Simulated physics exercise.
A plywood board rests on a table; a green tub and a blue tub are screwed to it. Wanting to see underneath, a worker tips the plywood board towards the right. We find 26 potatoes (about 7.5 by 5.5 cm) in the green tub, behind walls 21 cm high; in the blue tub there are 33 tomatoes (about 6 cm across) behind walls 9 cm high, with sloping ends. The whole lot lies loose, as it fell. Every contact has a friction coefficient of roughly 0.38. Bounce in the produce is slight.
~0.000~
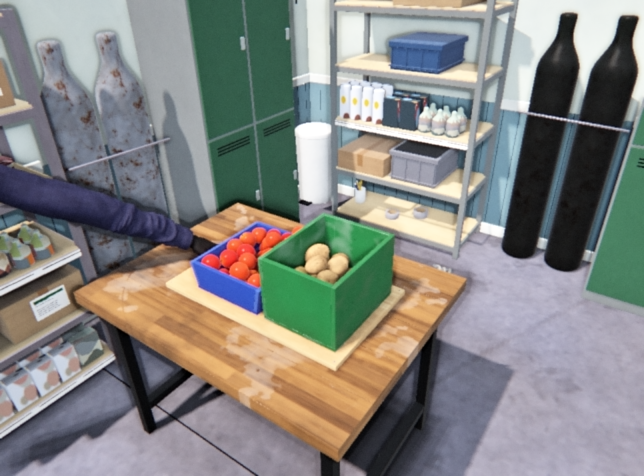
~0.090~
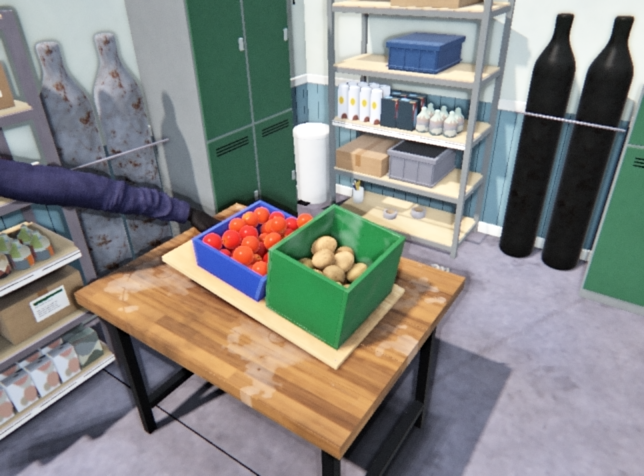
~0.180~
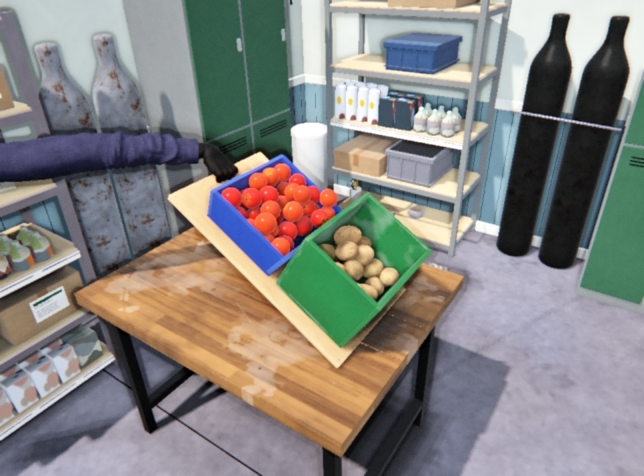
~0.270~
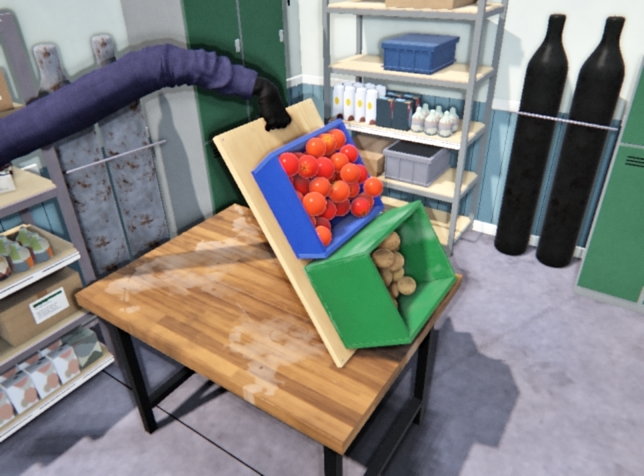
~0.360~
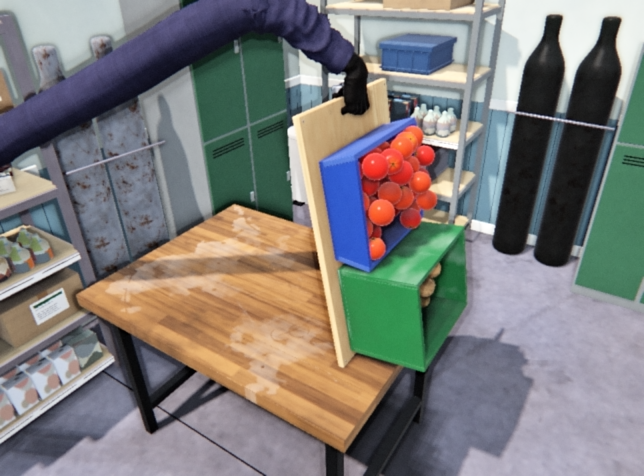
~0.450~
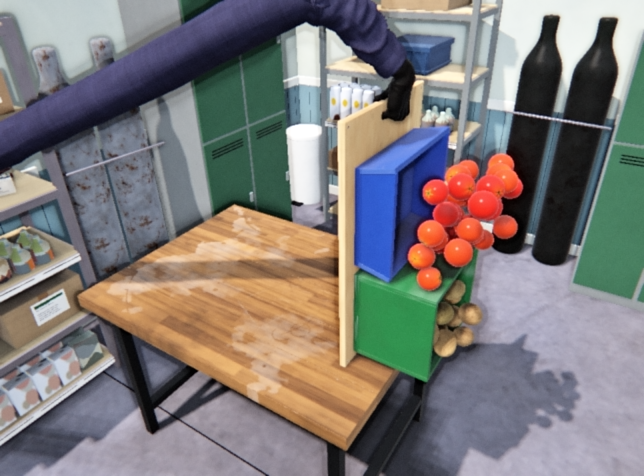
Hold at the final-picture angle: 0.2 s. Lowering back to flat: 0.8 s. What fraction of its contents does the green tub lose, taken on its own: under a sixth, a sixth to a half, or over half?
Over half.
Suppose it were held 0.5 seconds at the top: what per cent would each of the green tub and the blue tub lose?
In that case green tub 60, blue tub 100 per cent.
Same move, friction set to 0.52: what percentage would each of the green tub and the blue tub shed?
Green tub 50, blue tub 100 per cent.
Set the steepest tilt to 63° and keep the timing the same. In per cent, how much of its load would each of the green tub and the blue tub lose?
In that case the green tub sheds 0 %, while the blue tub sheds 50 %.
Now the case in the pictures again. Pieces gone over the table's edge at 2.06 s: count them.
I'd estimate some 50 at that moment.
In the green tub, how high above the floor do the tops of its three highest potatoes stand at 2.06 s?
Height: Roughly 7 cm.
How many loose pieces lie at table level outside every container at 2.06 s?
Near 0, give or take.
After 0.71 s, tilt 89°; the green tub is down by 14 of 26 and the blue tub is down by 33 of 33.
After 1.03 s, tilt 48°; the green tub is down by 16 of 26 and the blue tub is down by 33 of 33.
After 1.48 s, tilt 0°; the green tub is down by 17 of 26 and the blue tub is down by 33 of 33.
Outcome (at 2.06 s), the green tub is down by 17 of 26 and the blue tub is down by 33 of 33. Asked share, 17 of 26, 65 per cent.
